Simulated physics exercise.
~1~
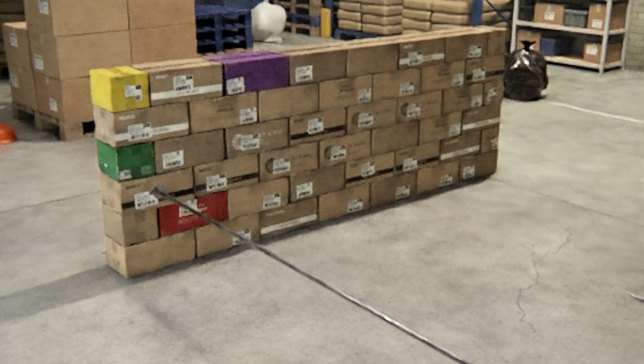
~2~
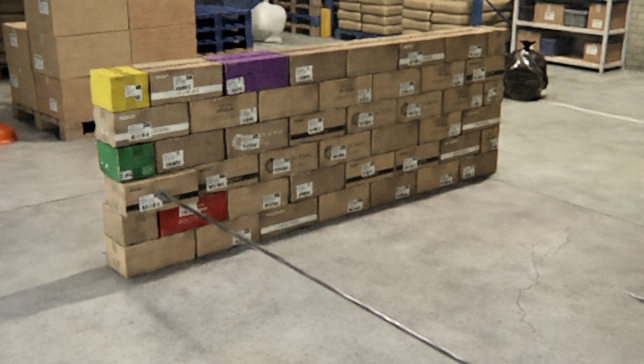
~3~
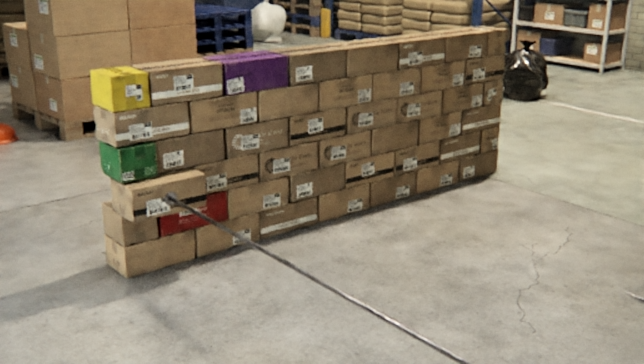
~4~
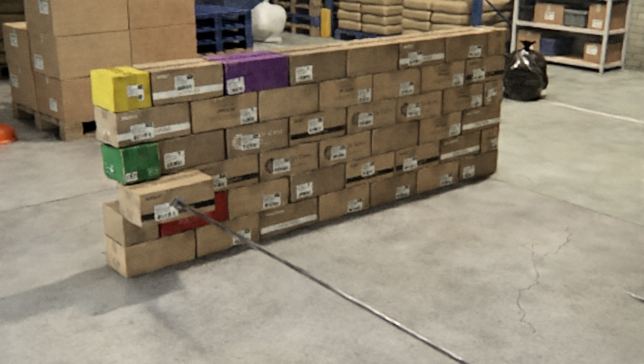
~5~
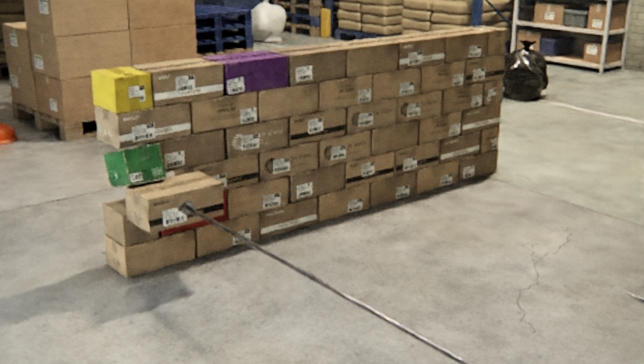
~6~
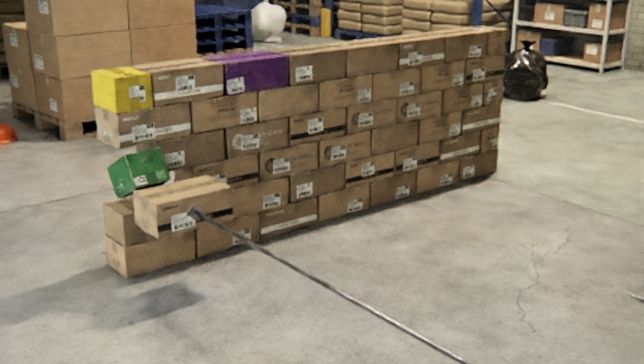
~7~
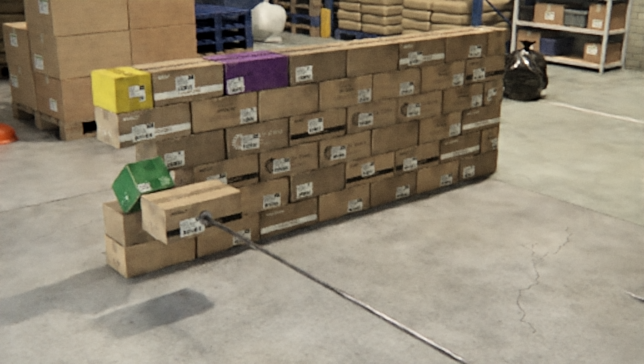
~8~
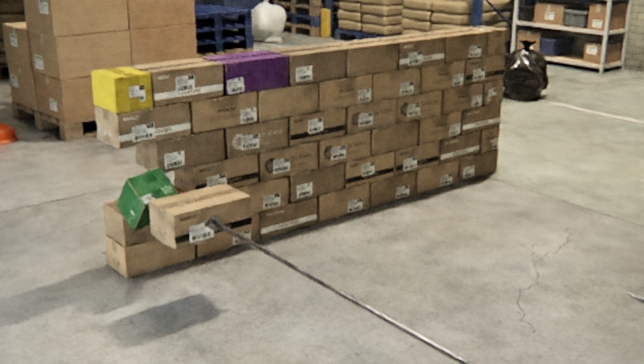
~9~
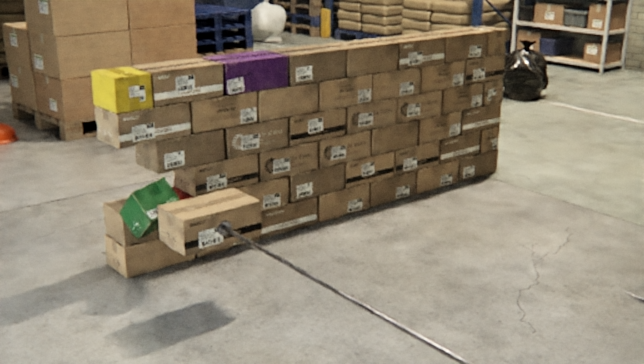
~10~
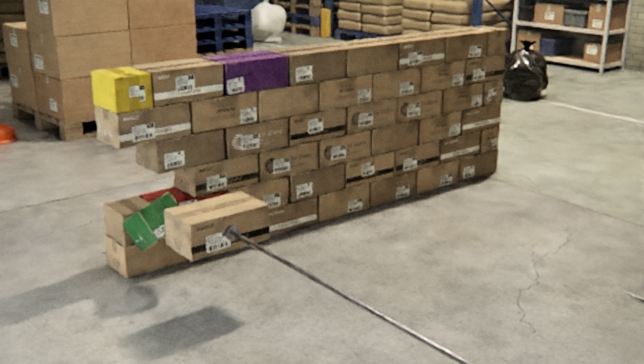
A box is pulled from a stacked wall by a rod, and the green box drops.
